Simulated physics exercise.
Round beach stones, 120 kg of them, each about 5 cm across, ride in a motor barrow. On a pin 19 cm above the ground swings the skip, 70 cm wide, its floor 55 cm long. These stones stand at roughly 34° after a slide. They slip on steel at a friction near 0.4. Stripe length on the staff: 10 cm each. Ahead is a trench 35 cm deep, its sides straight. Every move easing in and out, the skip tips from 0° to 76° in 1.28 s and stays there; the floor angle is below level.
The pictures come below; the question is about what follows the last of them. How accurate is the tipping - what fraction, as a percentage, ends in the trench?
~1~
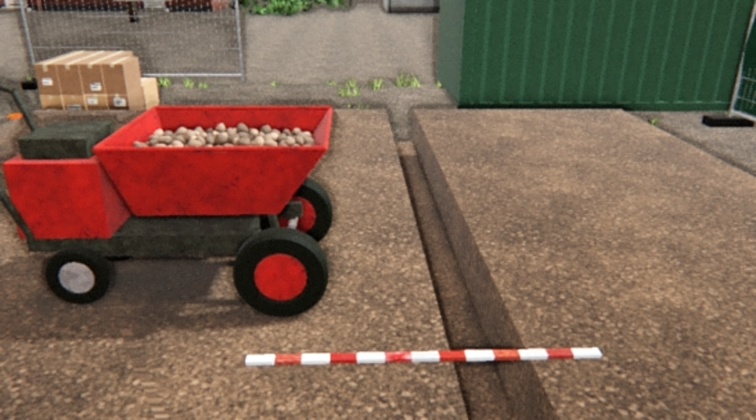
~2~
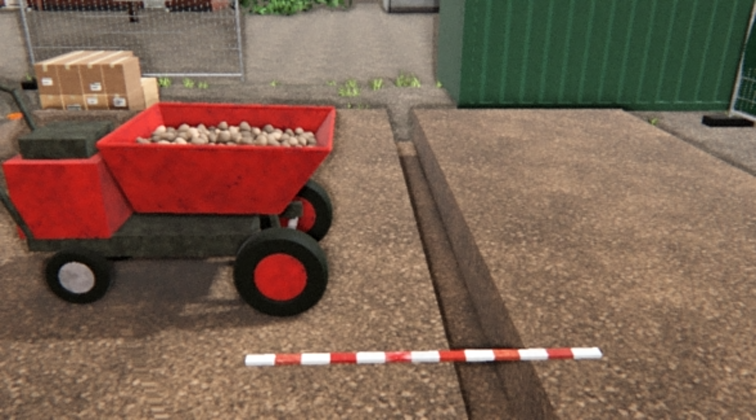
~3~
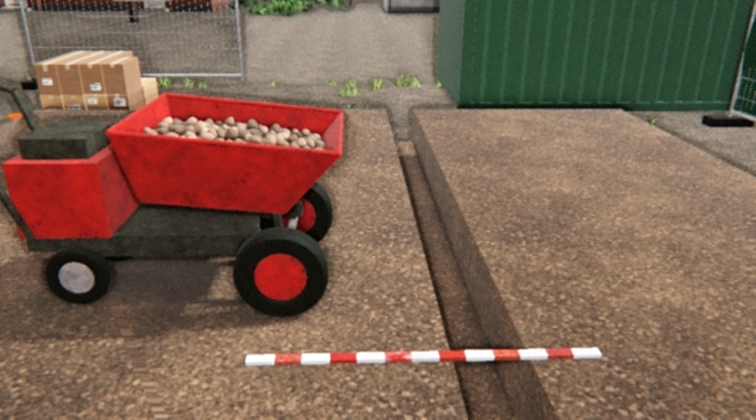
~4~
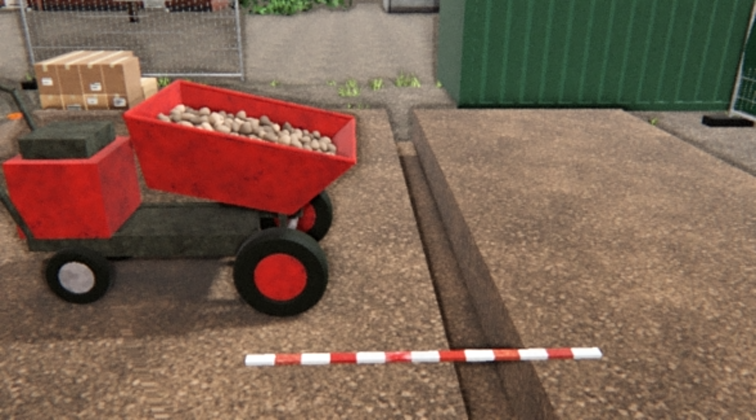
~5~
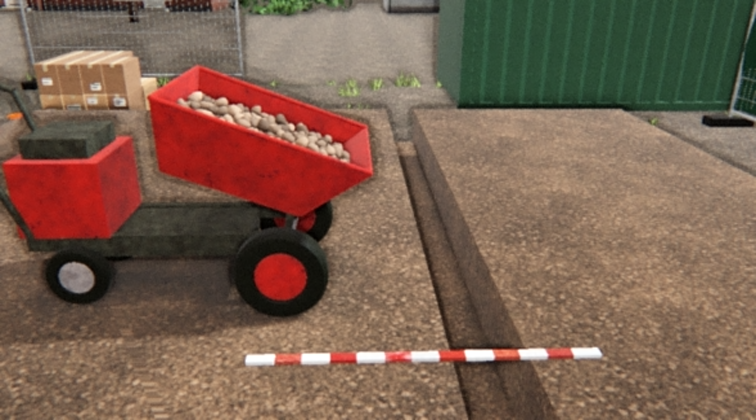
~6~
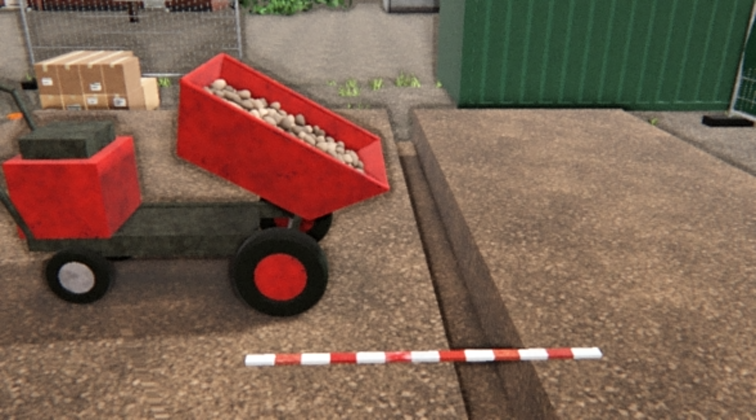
Close to 99 in every hundred.
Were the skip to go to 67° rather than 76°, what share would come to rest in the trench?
It would be close to 100 percent.
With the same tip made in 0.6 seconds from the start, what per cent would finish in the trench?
Estimate: About 85 %.
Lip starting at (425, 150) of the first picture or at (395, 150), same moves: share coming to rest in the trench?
Near 15 then near 40 percent.
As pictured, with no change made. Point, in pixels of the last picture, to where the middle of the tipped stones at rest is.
Middle at around (458, 319), I'd say.
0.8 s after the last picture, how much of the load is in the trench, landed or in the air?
Around 60 per cent of it.
Then, 0.4 s after the last picture the floor is at 64°, 99 % in the skip, 1 % short of the trench; the foremost stones are at (435, 244).
Then, 0.8 s after the last picture the floor is at 76°, 38 % in the skip, 2 % short of the trench, 59 % in the trench, 1 % past the trench; the foremost stones are at (500, 278).
Then, 1.2 s after the last picture the floor is at 76°, 10 % in the skip, 2 % short of the trench, 87 % in the trench, 1 % past the trench; the foremost stones are at (539, 267).
Then, 3.1 s after the last picture the floor is at 76°, 0 % in the skip, 99 % in the trench, 1 % past the trench; the foremost stones are at (559, 267).
